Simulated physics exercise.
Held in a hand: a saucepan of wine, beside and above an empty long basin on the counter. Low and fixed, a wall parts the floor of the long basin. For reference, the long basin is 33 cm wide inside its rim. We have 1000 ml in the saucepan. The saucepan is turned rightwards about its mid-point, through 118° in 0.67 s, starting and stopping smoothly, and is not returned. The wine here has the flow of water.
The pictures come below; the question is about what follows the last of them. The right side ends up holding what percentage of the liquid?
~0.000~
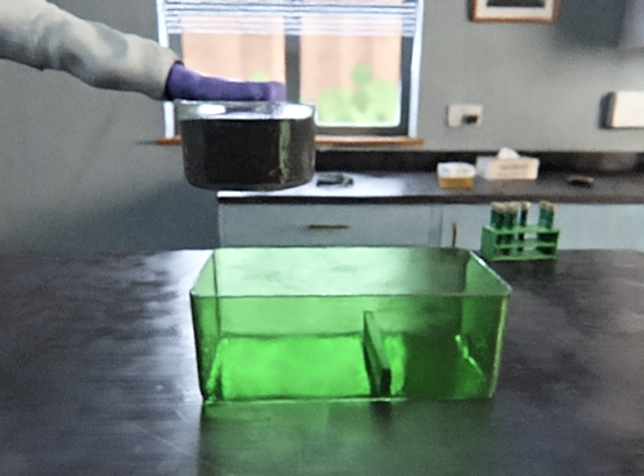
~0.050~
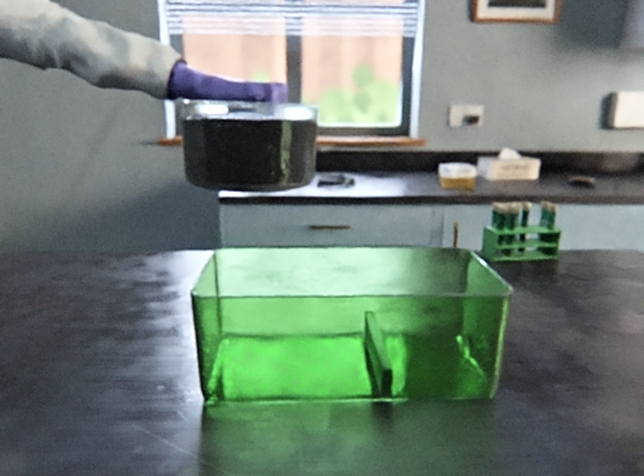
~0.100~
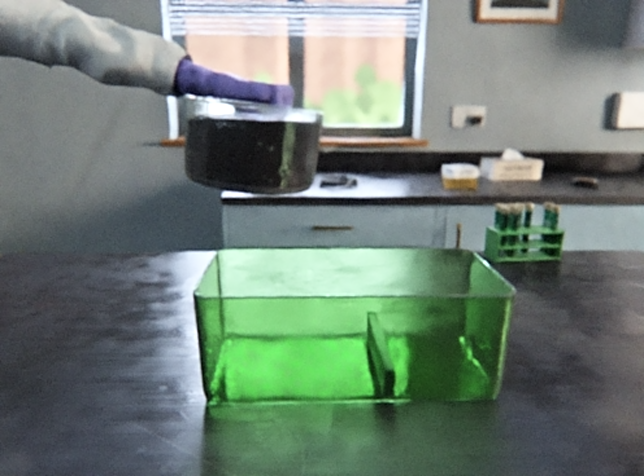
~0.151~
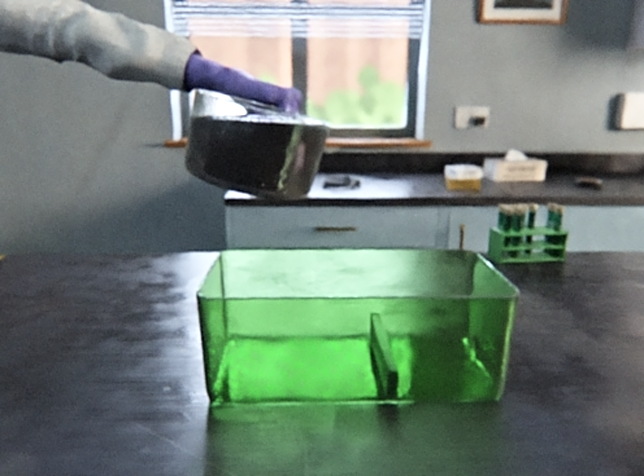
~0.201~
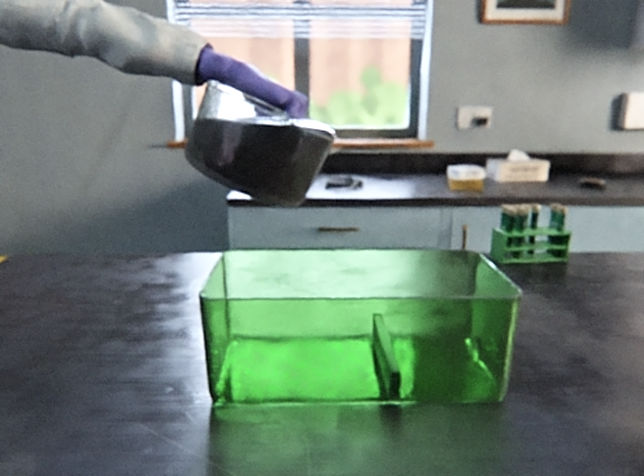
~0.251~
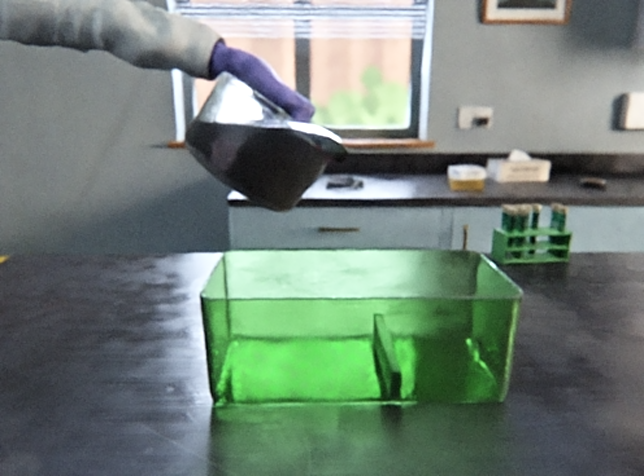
About 36 in every hundred parts.
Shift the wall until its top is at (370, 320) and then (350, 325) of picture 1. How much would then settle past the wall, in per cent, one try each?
35 in a hundred, followed by 60 in a hundred.
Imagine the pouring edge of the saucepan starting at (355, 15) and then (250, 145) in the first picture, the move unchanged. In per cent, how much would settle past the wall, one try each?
In order, 55 and 25 per cent.
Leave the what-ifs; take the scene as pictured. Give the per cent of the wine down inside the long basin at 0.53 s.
Around 40%.
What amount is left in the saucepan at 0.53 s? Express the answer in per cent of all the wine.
Roughly 22 per cent.
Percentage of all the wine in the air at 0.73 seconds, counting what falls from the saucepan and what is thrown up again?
About 6 % of the total.
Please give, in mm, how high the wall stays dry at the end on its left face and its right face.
On the left it's about 16 mm; on the right, about 16 mm.
By 0.53 s the tilt is 105° and 21 per cent is still to pour, 17 is left of the wall and 22 right of it.
By 0.73 s the tilt is 118° and 2 per cent is still to pour, 58 is left of the wall and 34 right of it.
By 0.94 s the tilt is 118° and 0 per cent is still to pour, 60 is left of the wall and 35 right of it.
By 1.17 s the tilt is 118° and 0 per cent is still to pour, 61 is left of the wall and 35 right of it.
At rest 61 per cent lies left of the wall, 36 right of it and 4 outside.
